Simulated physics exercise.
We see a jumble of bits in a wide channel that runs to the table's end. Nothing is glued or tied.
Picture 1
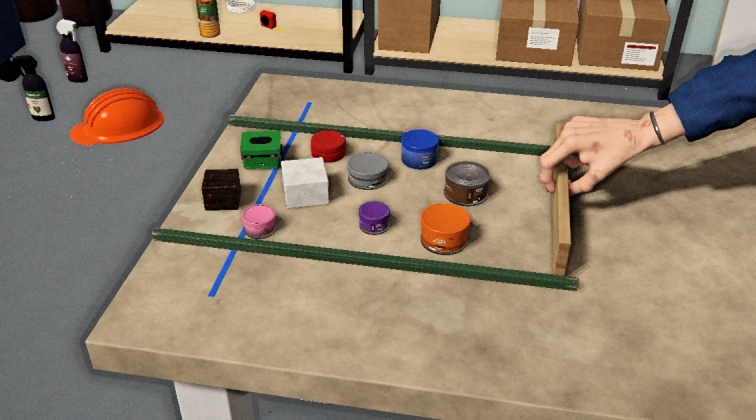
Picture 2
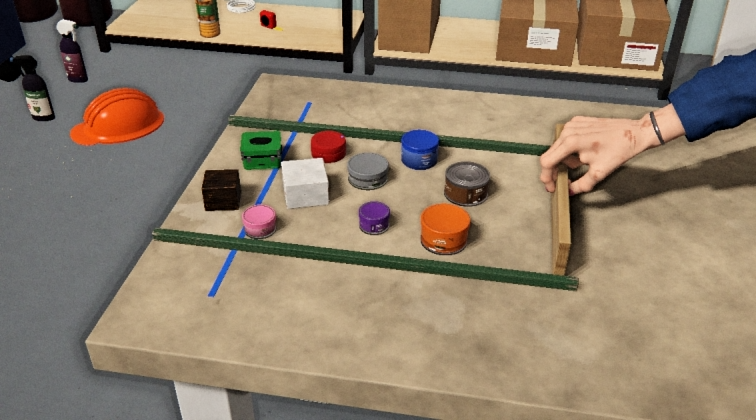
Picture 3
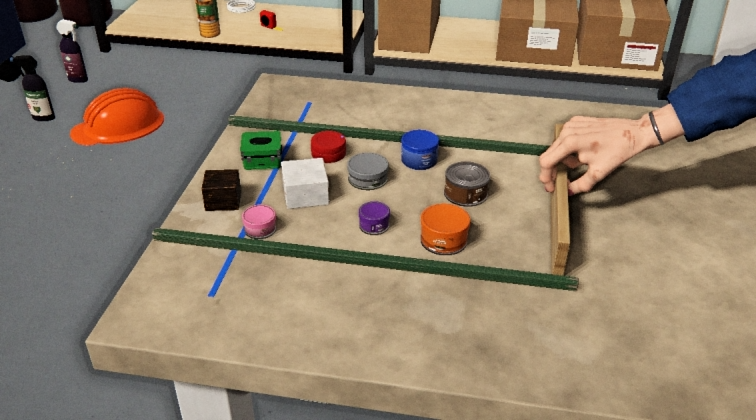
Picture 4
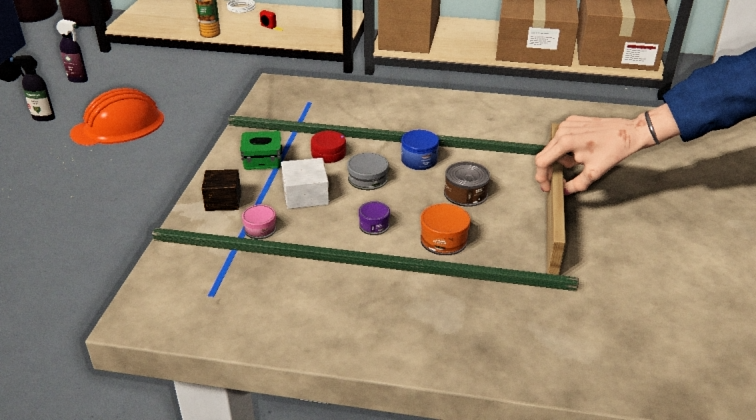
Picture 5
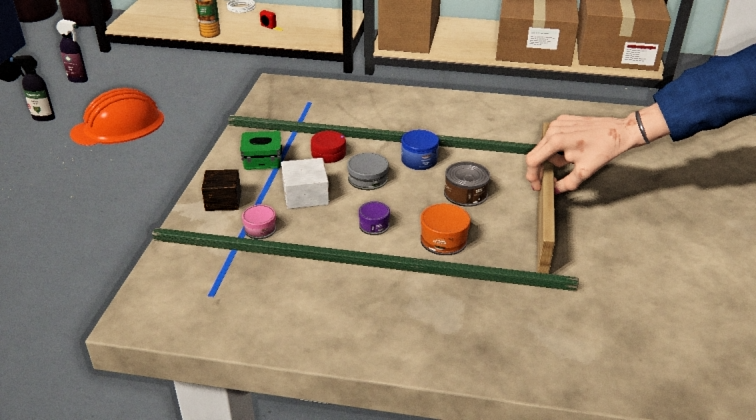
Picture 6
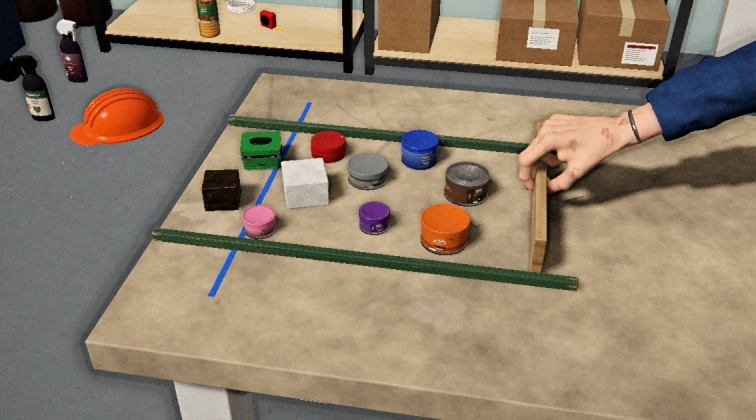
A hand in a blue sleeve grips an upright wooden board at the right of a worktable, seen from above at an angle in a workshop. Between two green rails sit a black block, green case, and pink pot near a blue tape line at left, with white, red, grey, purple, blue, brown and orange items rightward. The hand slides the board slightly left, touching nothing else, while the camera stays still.
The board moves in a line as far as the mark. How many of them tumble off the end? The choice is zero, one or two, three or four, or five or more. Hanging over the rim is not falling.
Outcome: The number that fall off is one or two.
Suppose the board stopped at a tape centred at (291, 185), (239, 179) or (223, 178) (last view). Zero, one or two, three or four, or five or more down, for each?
One after another: None at all; five or over; at least five.
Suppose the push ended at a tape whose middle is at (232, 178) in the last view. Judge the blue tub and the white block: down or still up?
The blue tub does not fall, the white block does not fall.
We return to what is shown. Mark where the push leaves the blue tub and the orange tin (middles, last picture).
About (269, 137), and the other about (225, 211).
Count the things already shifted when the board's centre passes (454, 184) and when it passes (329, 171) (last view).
2 and 9.
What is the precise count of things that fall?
The count is 2.
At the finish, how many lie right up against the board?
The number is 3.
A little later, none off yet; black block at rest near (222, 190); green case at rest near (262, 151); pink pot at rest near (260, 222).
When it is over, the number that fall off is one or two; down, green case and black block.
